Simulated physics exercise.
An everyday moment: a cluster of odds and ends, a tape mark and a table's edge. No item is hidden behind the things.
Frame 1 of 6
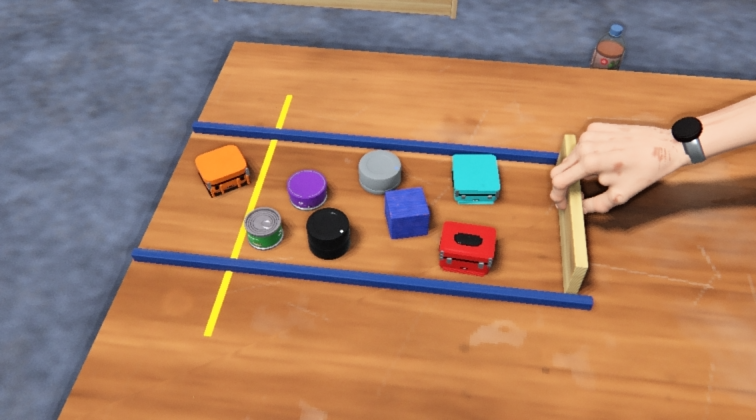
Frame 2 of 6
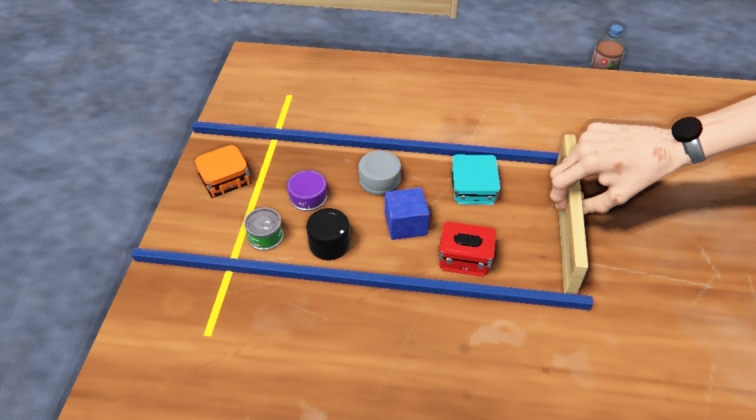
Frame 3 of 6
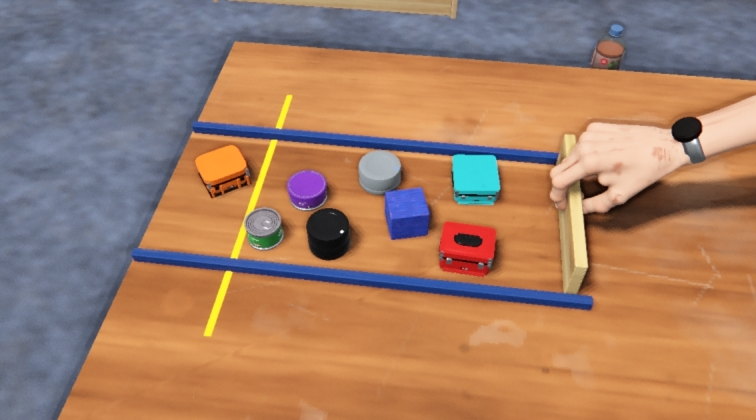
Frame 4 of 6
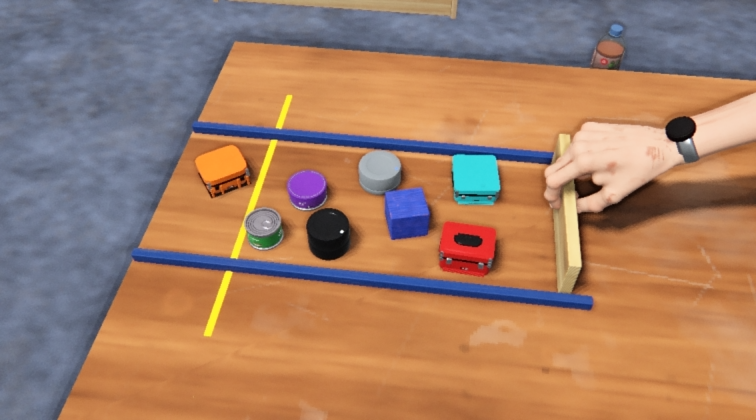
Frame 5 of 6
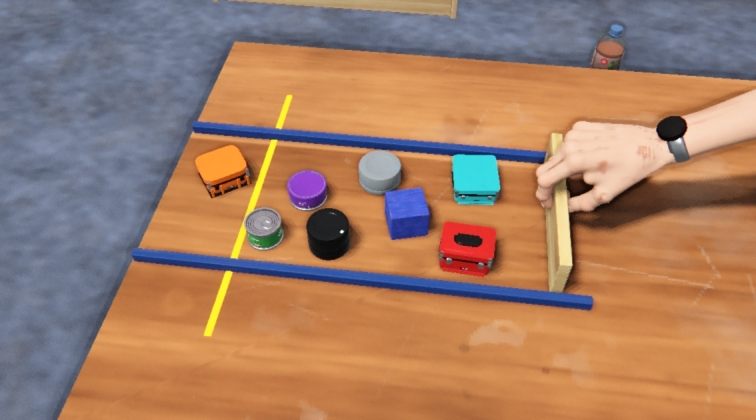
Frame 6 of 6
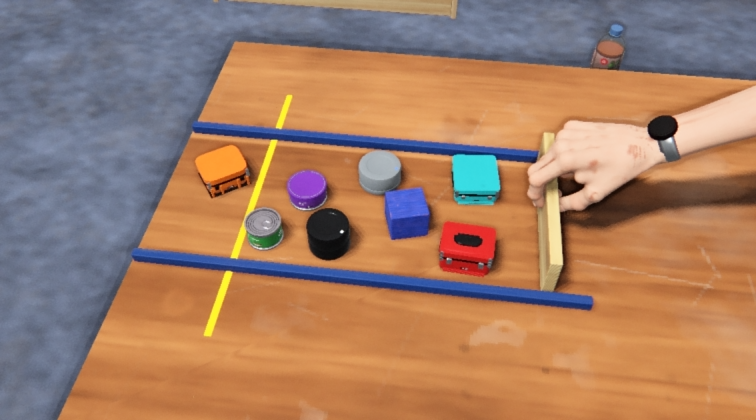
A hand held a wooden board upright at the right end of two blue rails, then slid it slightly left, while the colourful cases, tins and blue cube between the rails stayed still.
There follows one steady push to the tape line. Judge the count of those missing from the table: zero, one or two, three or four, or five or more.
One to two lost.
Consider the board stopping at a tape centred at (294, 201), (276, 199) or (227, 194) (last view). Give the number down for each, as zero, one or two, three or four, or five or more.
Not one; zero; three to four.
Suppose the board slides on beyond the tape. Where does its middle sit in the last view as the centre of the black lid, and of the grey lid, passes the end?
Estimated middle: (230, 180), and (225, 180) for the other.
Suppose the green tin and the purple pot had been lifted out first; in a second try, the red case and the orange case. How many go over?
0, then 0.
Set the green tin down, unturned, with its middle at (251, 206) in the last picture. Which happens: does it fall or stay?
This time it stays where it is.
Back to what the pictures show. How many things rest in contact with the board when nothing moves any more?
It is in contact with 3.
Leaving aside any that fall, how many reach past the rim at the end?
Count: 1.
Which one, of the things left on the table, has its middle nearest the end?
Result: Orange case.
Early on, none off yet; orange case at rest near (223, 171); green tin at rest near (264, 229); purple pot at rest near (308, 191).
Finally, the number that fall off is one or two; lost, green tin.
